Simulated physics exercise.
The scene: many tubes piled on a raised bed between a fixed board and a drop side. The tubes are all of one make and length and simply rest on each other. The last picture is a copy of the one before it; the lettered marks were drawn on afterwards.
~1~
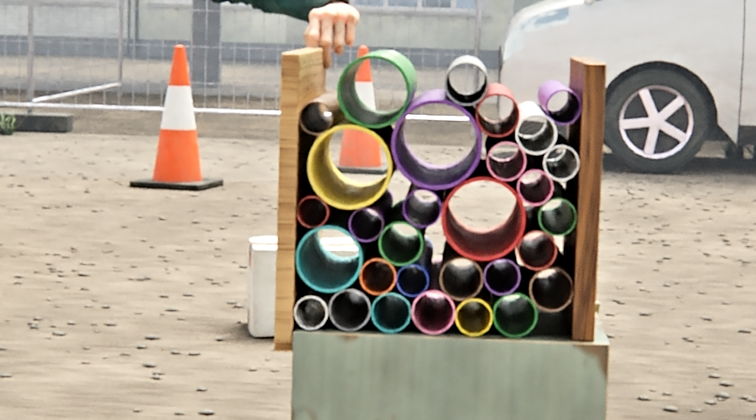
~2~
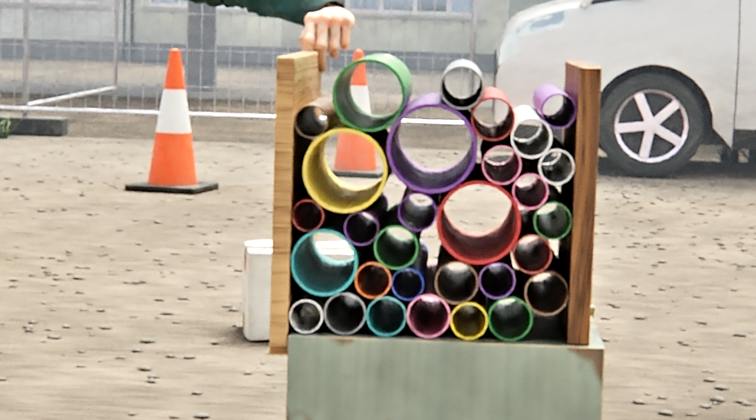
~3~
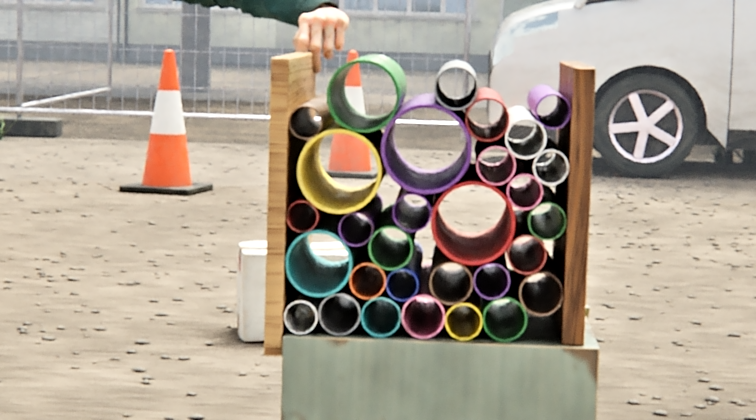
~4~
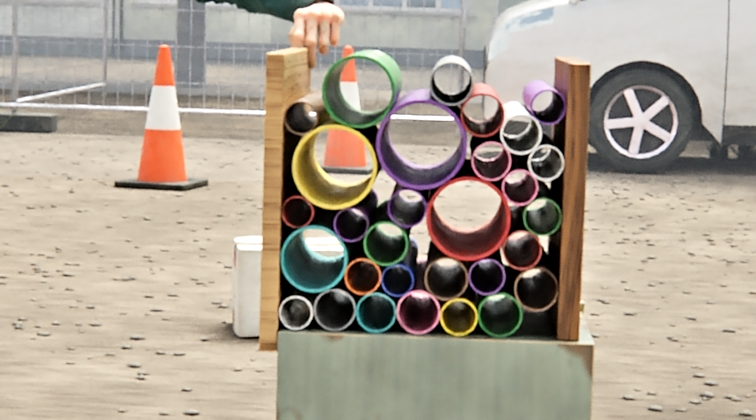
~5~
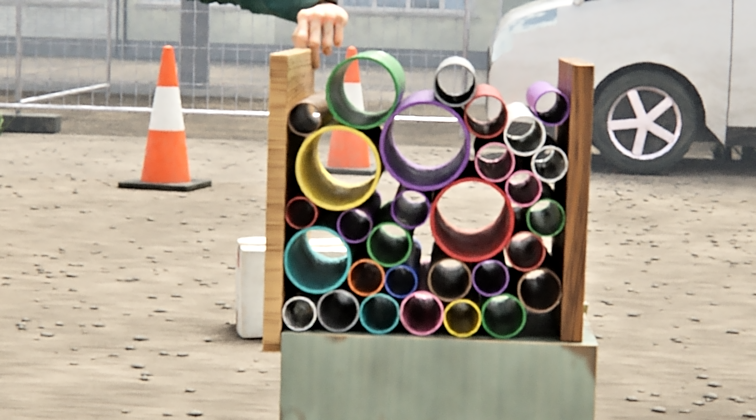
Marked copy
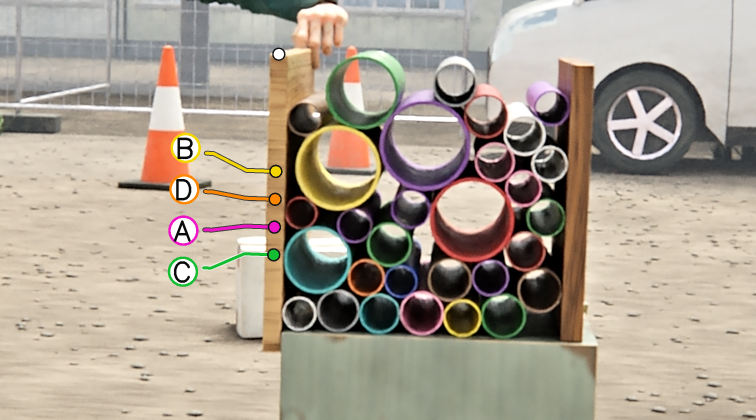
In a gravel yard, colourful tubes sat stacked between two wooden boards while a hand hovered at the top left; the whole view drifted slightly, but the pile and the hand barely moved.
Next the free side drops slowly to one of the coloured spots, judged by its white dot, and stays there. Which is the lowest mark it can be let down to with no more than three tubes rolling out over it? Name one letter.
Slide it to A.
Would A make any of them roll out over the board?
At A: Yes.
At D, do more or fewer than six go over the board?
At D, fewer than six.
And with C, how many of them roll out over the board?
With C, four.
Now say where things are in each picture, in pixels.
The first picture shows side board (303, 187); a white tube (311, 313); a green tube (515, 315).
The second picture shows a green tube (510, 319); a blue tube (408, 284).
The third picture shows a red tube (302, 217); a pink tube (525, 192).
The fourth picture shows a red tube (483, 115); side board (288, 187).
The fifth picture shows a white tube (300, 314); a green tube (503, 316); a blue tube (401, 281).
On the marked copy, A at (275, 227); B at (276, 171); C at (274, 255); D at (275, 199); the white dot at (279, 54).
Following A. Soon after the start, top of the board (287, 130).
Later, top of the board (284, 215).
In the end, top of the board (284, 227), one out over the board.
As for the rest, B none out over the board; C four out over the board; D none out over the board.
